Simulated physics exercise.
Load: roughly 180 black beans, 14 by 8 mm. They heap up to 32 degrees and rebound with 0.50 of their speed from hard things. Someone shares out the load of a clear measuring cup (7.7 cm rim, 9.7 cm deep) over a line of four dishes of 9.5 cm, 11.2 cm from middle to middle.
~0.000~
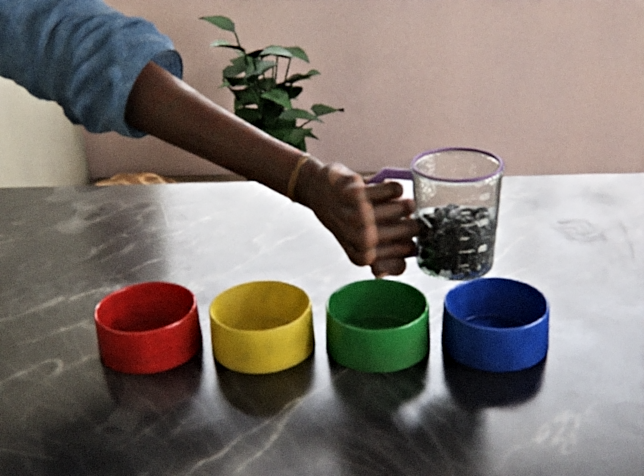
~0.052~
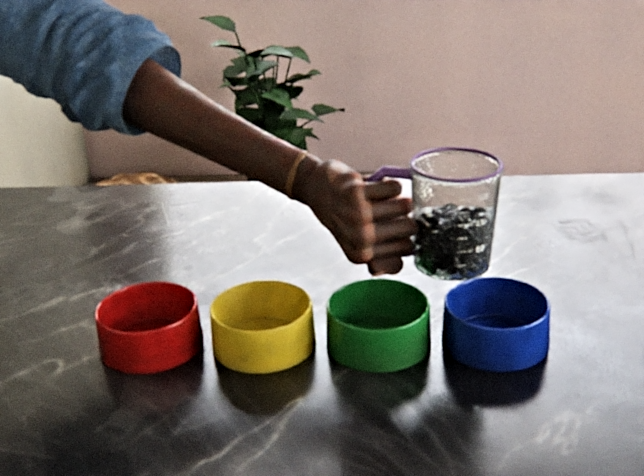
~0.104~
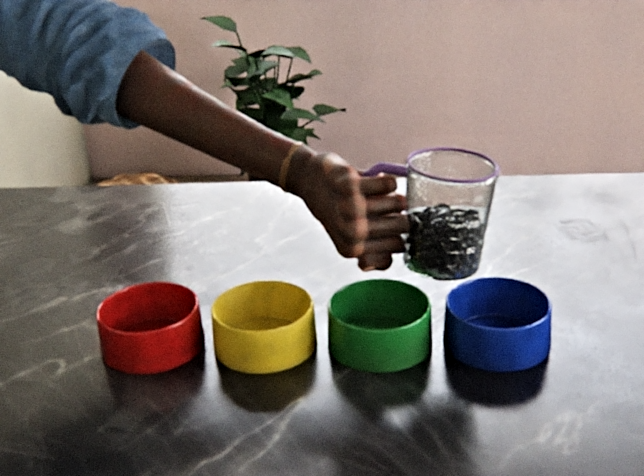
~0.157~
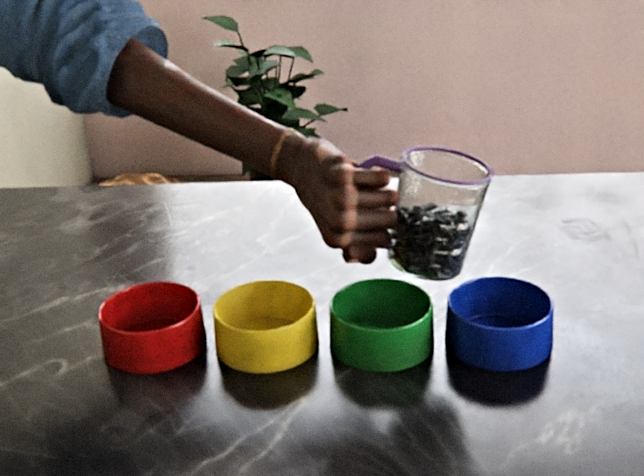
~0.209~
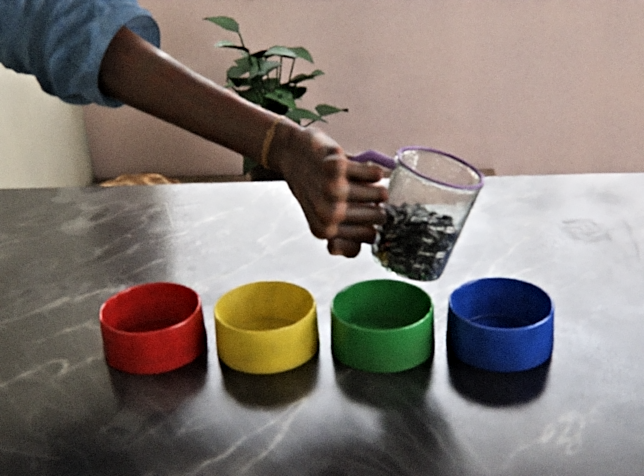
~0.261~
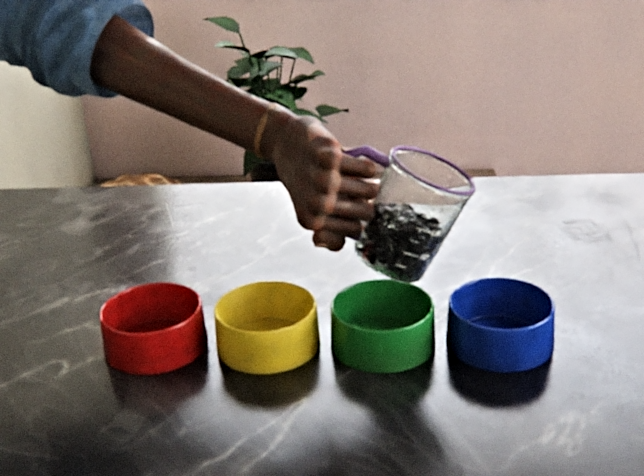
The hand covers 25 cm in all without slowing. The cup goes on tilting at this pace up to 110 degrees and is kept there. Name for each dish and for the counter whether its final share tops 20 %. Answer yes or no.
Red dish: No; blue dish: No; green dish: No; yellow dish: Yes; on the counter: No.
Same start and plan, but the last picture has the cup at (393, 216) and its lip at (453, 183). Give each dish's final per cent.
Red 0, blue 0, green 0, yellow 100.
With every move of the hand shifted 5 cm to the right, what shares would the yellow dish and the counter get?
Then: Yellow 50; counter 30.
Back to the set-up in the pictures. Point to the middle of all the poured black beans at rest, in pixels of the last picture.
At about (266, 327).
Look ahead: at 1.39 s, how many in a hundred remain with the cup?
Roughly 40 per cent.
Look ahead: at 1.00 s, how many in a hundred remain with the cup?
Roughly 95 per cent.
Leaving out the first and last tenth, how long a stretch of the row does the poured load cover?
About 5 cm.
Then, at 0.70 s, tilt 78 degrees; cup holds 100 %.
Then, at 1.00 s, tilt 110 degrees; cup holds 95 %, yellow 5 %.
Then, at 1.39 s, tilt 110 degrees; cup holds 40 %, yellow 60 %.
By 2.5 s all is still; red 0 %, blue 0 %, green 0 %, yellow 100 %, counter 0 %.
